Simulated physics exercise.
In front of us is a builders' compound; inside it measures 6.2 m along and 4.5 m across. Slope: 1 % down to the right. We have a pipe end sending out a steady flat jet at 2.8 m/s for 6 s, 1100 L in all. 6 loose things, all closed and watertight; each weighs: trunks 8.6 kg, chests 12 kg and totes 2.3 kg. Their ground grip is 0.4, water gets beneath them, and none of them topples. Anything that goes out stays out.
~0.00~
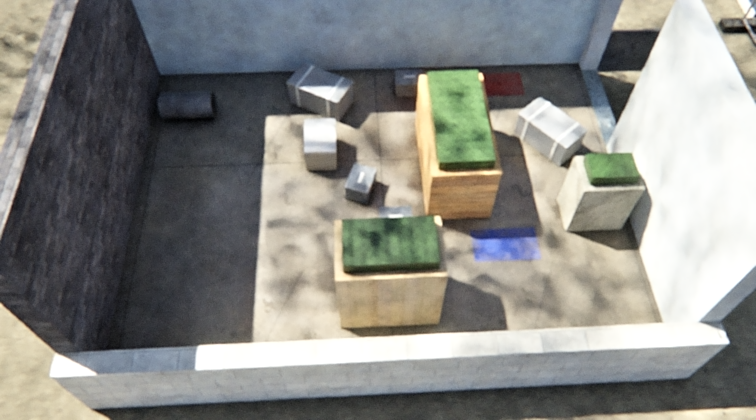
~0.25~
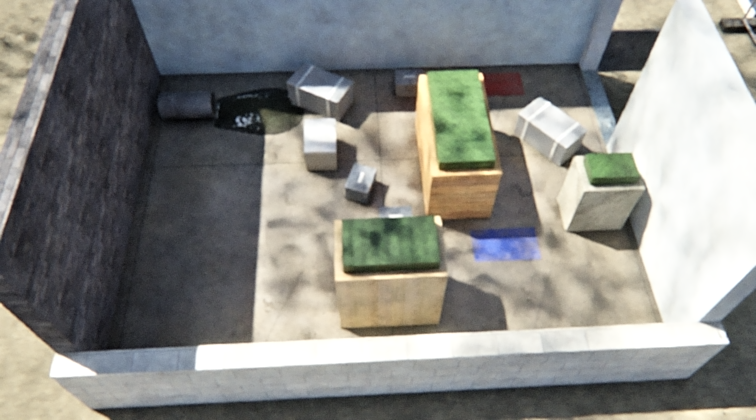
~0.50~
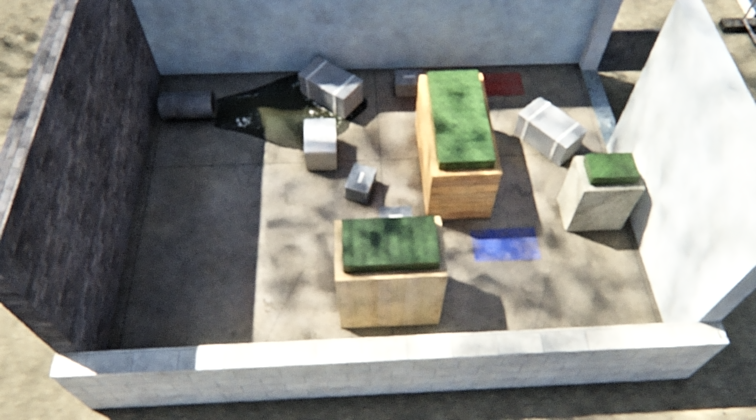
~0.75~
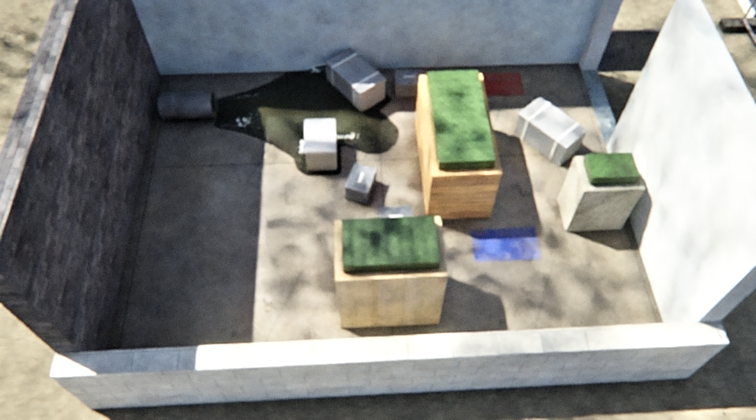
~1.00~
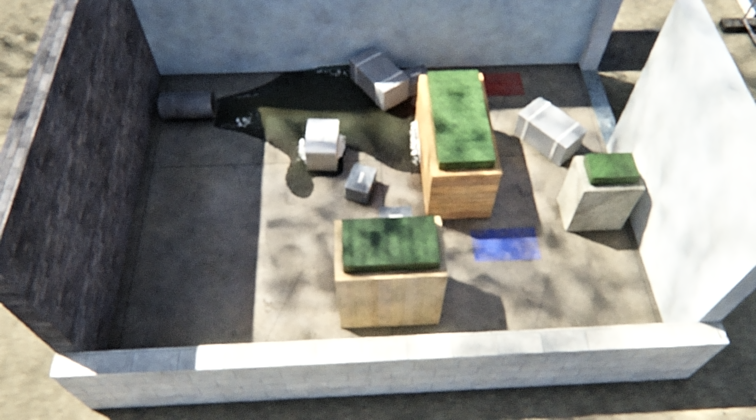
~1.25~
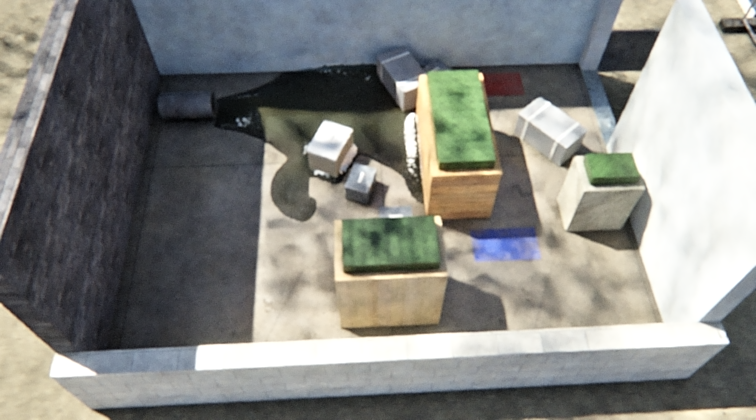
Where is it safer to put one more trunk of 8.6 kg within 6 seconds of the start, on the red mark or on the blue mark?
On the blue mark.
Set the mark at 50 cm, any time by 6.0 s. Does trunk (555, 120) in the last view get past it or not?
Looking at it, I'd say it strays not as far.
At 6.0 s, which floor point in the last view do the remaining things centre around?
I'd say about (362, 196) in the last view.
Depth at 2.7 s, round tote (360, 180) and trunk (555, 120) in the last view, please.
Some 2 cm at the first, some 1 cm at the second.
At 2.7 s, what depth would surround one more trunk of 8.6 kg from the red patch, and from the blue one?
Roughly 6 cm and 0 cm.
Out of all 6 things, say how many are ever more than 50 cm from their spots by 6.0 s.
I make it 5.
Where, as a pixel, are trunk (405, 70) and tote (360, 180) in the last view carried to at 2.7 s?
Somewhere around (608, 77) and (350, 211).
After 1.8 s on red it would be 27 cm off in 3 cm of water; on blue it would be 0 cm off in 0 cm of water.
After 2.7 s on red it would be 144 cm off in 6 cm of water; on blue it would be 0 cm off in 0 cm of water.
After 4.2 s on red it would be gone out; on blue it would be 0 cm off in 1 cm of water.
After 6.0 s on red it would be gone out; on blue it would be 0 cm off in 1 cm of water.
